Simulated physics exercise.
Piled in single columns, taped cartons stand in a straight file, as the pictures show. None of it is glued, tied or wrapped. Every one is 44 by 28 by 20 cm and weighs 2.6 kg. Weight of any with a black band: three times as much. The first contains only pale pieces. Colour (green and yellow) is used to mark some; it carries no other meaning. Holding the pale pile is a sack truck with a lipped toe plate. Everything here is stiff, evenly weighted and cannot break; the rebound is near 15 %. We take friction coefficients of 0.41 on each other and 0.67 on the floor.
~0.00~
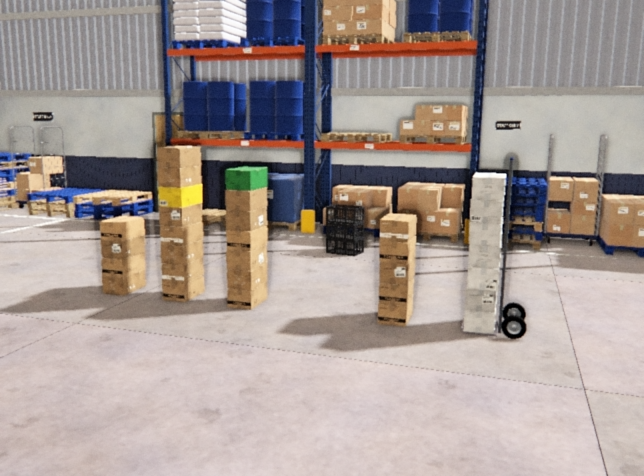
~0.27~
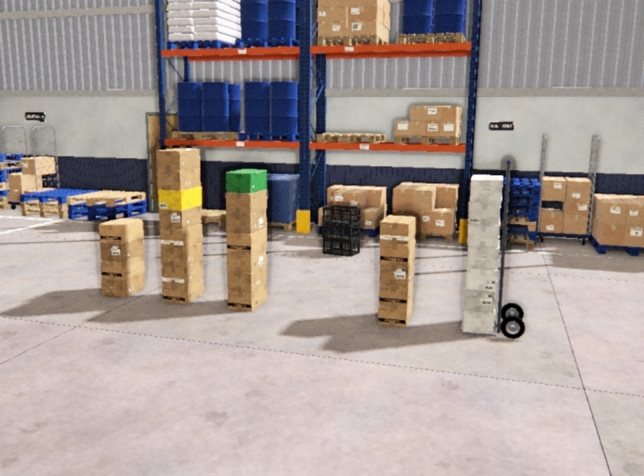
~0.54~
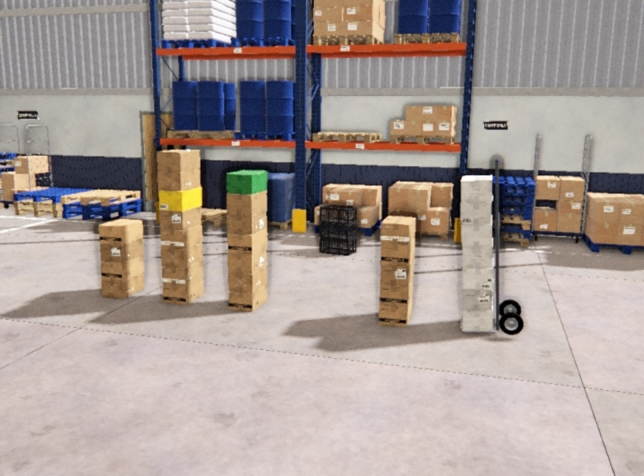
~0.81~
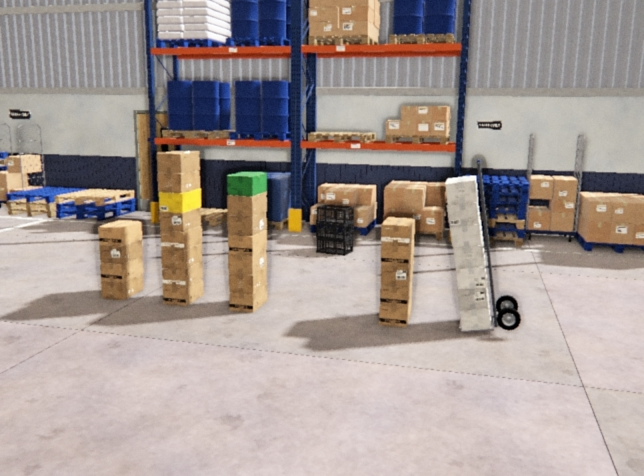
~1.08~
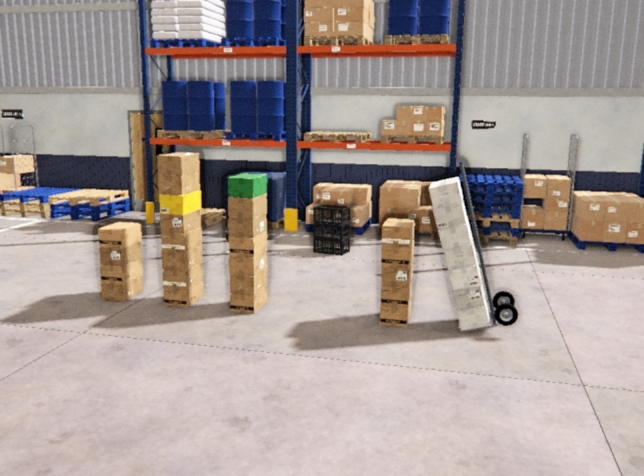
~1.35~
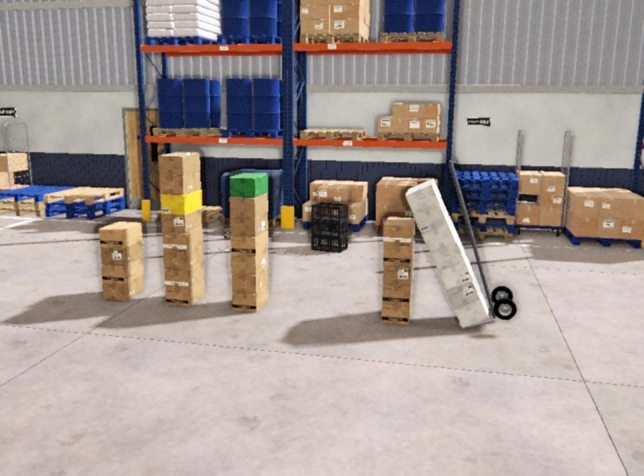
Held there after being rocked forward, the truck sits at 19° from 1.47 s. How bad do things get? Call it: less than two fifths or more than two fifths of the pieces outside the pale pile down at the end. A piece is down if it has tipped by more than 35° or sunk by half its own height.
Less than two fifths.
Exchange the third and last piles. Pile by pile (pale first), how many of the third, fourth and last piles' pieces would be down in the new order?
Third 0, fourth 0, last 0.
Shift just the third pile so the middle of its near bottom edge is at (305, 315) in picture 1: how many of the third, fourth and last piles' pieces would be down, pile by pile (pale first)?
Then, pile by pile: Third 6, fourth 0, last 0.
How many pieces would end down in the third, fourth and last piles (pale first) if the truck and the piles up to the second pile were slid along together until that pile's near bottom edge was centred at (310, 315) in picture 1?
Count of fallen pieces - third: 6; fourth: 8; last: 4.
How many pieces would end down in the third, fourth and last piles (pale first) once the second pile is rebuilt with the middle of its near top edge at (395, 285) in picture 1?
Down by pile: Third 0, fourth 0, last 0.
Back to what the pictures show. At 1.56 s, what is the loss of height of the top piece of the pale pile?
I'd put it at close to 20 cm below where it started.
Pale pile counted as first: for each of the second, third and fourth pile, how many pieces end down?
As for pieces, it's second 5, third 0 and fourth 0.
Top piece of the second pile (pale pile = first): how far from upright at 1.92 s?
I'd say it's at some 20° by then.
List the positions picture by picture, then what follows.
In the first frame (places mark the middle of the side facing us; the camera moves round a little), truck frame (509, 196) 0° forward; green carton (238, 180); yellow carton (170, 197); the rest undisturbed.
In the second frame, truck frame (507, 198) 0° forward; yellow carton (170, 200).
In the third frame, truck frame (497, 197) 4° forward, top of the pale pile leaning 4°; yellow carton (170, 201); the rest undisturbed.
In the fourth frame, truck frame (482, 196) 10° forward, top of the pale pile leaning 10°; yellow carton (171, 203); the rest undisturbed.
In the fifth frame, truck frame (468, 197) 15° forward, top of the pale pile leaning 16°; yellow carton (171, 205); the rest undisturbed.
In the sixth frame, truck frame (460, 196) 19° forward, top of the pale pile leaning 25°; yellow carton (173, 205); green carton (242, 188); the rest undisturbed.
After 1.56 s, 1 of the pale pile down; none of the 24 other cartons down, 2 disturbed.
After 1.92 s, 7 of the pale pile down; none of the 24 other cartons down, 5 disturbed.
After 2.22 s, 7 of the pale pile down; 5 of the 24 other cartons down.
At rest (4.8 s), 7 of the pale pile down; 5 of the 24 other cartons down; yellow carton unmoved; green carton unmoved. That is 21 per cent. As the last picture would show them, middles, yellow carton near (182, 202), green carton near (249, 185).
